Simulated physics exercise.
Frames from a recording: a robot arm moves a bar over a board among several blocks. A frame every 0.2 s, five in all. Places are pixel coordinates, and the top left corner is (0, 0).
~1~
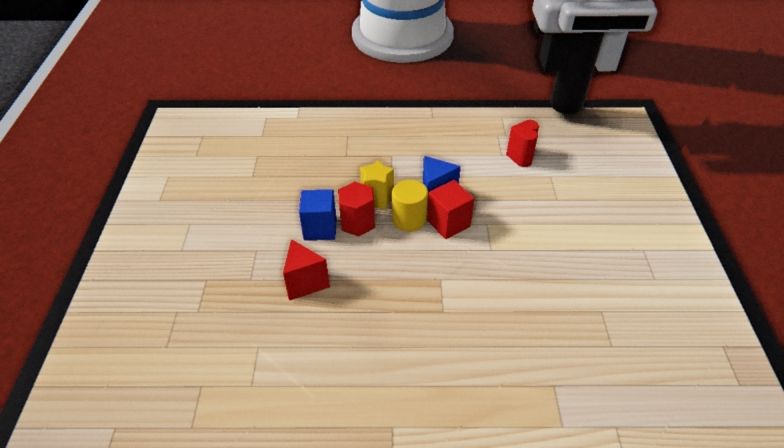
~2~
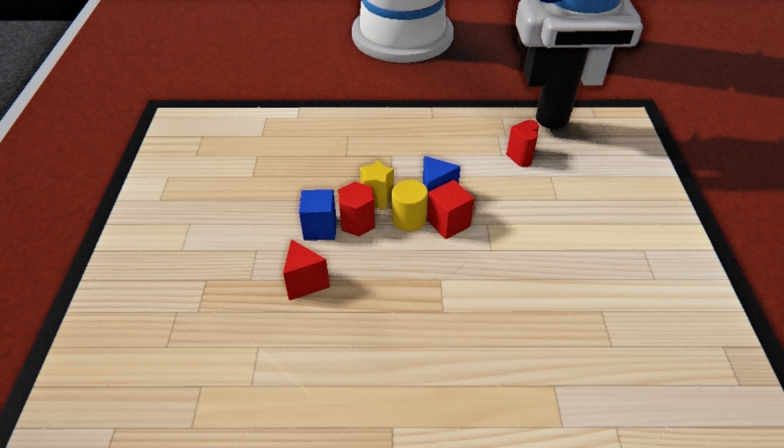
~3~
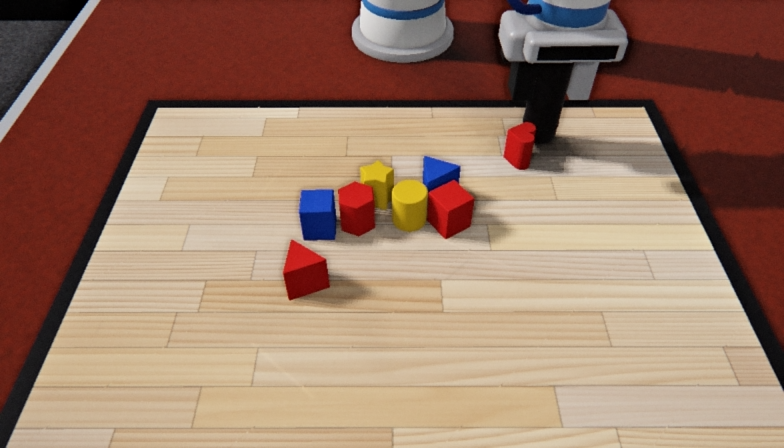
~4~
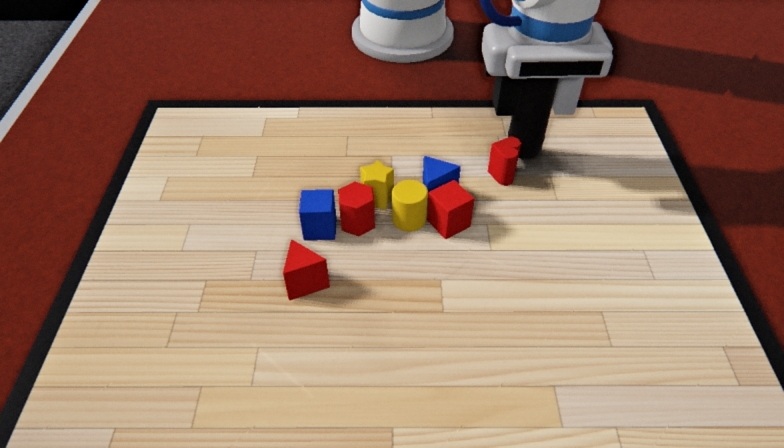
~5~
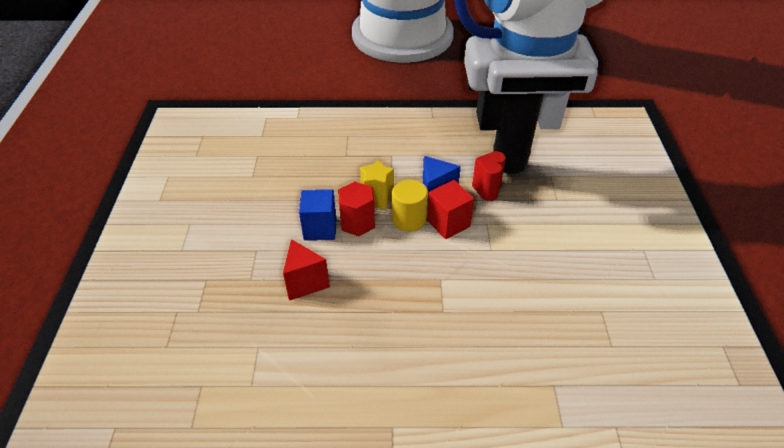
A robot arm with a black bar reaches over the far right of a pale wooden board on a red surface, seen from a fixed, raised view. Near the middle sit a yellow star and round block, a blue triangle and block, and red pieces, with a red heart to their right. The bar moves down and left, meets the heart and pushes it a short way toward the still cluster.
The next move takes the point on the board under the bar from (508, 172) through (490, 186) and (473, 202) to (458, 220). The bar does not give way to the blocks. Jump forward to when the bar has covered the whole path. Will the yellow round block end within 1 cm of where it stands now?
I'd say yes.
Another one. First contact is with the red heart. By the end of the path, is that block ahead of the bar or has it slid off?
I'm fairly sure the red heart rides along ahead of the bar to the very end.
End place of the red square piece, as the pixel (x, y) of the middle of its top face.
Located at (417, 230).
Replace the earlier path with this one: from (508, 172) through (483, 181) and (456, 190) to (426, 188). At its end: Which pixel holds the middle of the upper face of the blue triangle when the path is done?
The point I'd pick in the picture is (402, 172).
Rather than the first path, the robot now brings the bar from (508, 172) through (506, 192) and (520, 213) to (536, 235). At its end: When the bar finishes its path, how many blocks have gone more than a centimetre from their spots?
One block moves more than 1 cm.
The first path, step by step. Halfway along, bar (482, 185); red square piece (447, 201); red heart (465, 185).
At the end, bar (459, 211); yellow round block unmoved; red square piece (417, 230); red heart (439, 213).
